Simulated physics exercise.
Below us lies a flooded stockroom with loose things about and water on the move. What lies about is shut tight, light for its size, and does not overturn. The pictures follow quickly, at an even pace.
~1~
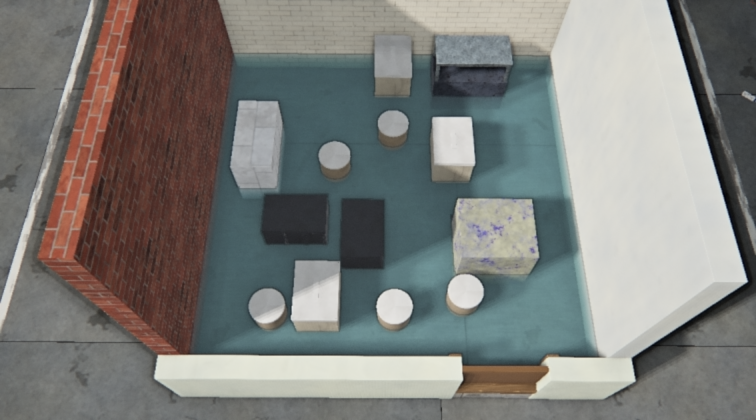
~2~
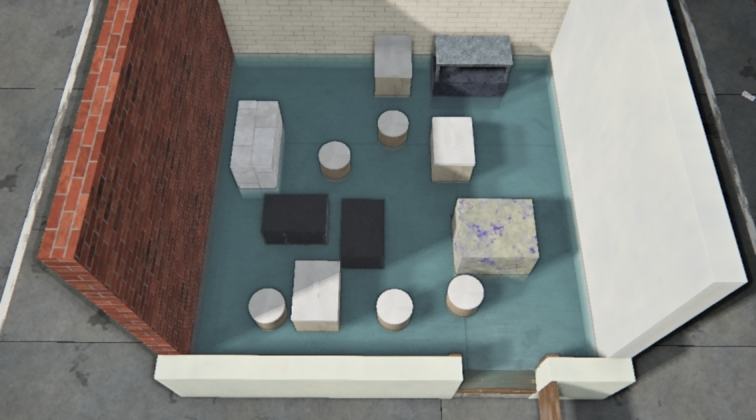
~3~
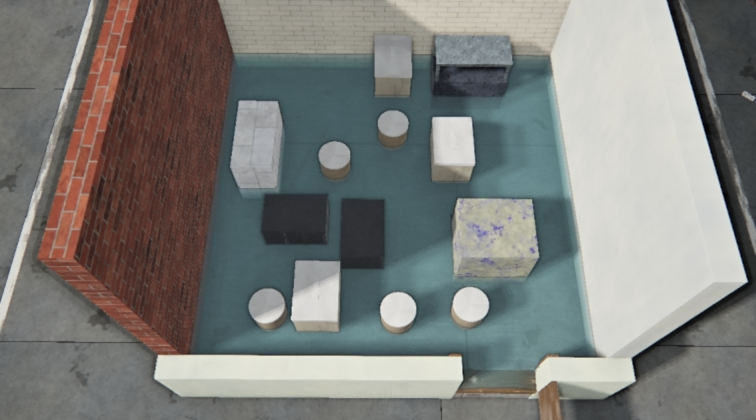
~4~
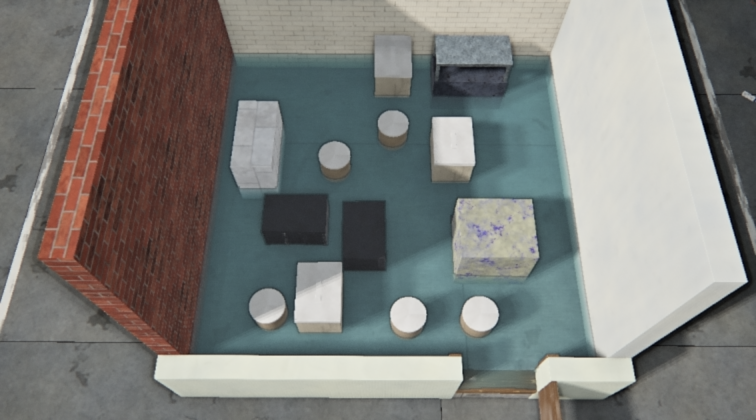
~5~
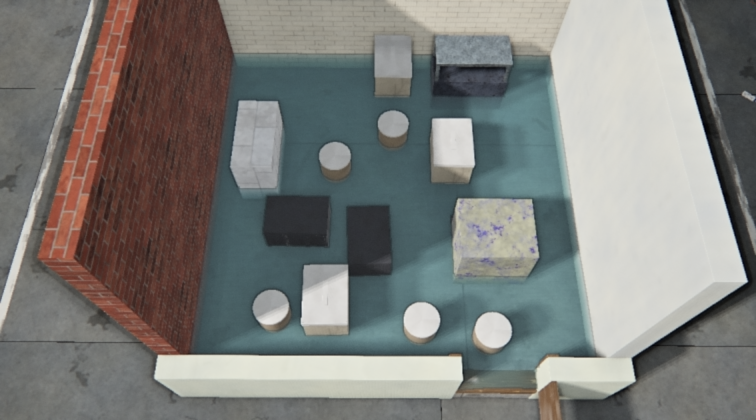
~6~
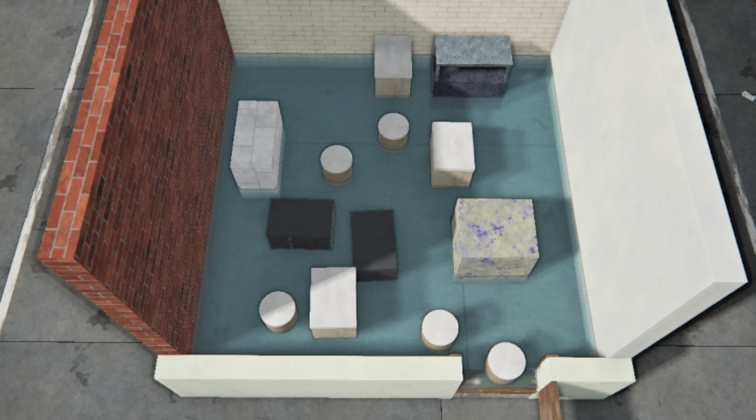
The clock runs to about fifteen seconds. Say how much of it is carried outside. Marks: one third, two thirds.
Share: From one to two thirds.
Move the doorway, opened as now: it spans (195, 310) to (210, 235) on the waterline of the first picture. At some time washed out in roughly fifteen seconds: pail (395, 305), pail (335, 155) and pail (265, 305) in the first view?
In turn: Out, yes, out.
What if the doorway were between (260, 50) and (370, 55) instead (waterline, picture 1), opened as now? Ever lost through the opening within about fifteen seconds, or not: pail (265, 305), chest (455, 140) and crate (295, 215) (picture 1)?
As listed: Kept in, through, carried outside.
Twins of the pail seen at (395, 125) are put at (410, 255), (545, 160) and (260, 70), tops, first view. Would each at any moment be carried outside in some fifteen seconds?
In that order: Through, through, inside.
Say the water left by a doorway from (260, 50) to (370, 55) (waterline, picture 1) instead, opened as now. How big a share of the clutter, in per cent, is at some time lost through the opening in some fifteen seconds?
Some 60 per cent.
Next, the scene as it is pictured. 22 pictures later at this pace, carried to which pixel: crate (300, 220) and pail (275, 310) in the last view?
Close to (372, 282) and (395, 341).
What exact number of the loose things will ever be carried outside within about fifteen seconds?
The number is 5.
A moment on, 2 of 10 are out; 8 afloat.
Next, 2 of 10 are out; 8 afloat.
Later, 4 of 10 are out; 6 afloat.
In the end, 5 of 10 are out; 5 afloat.
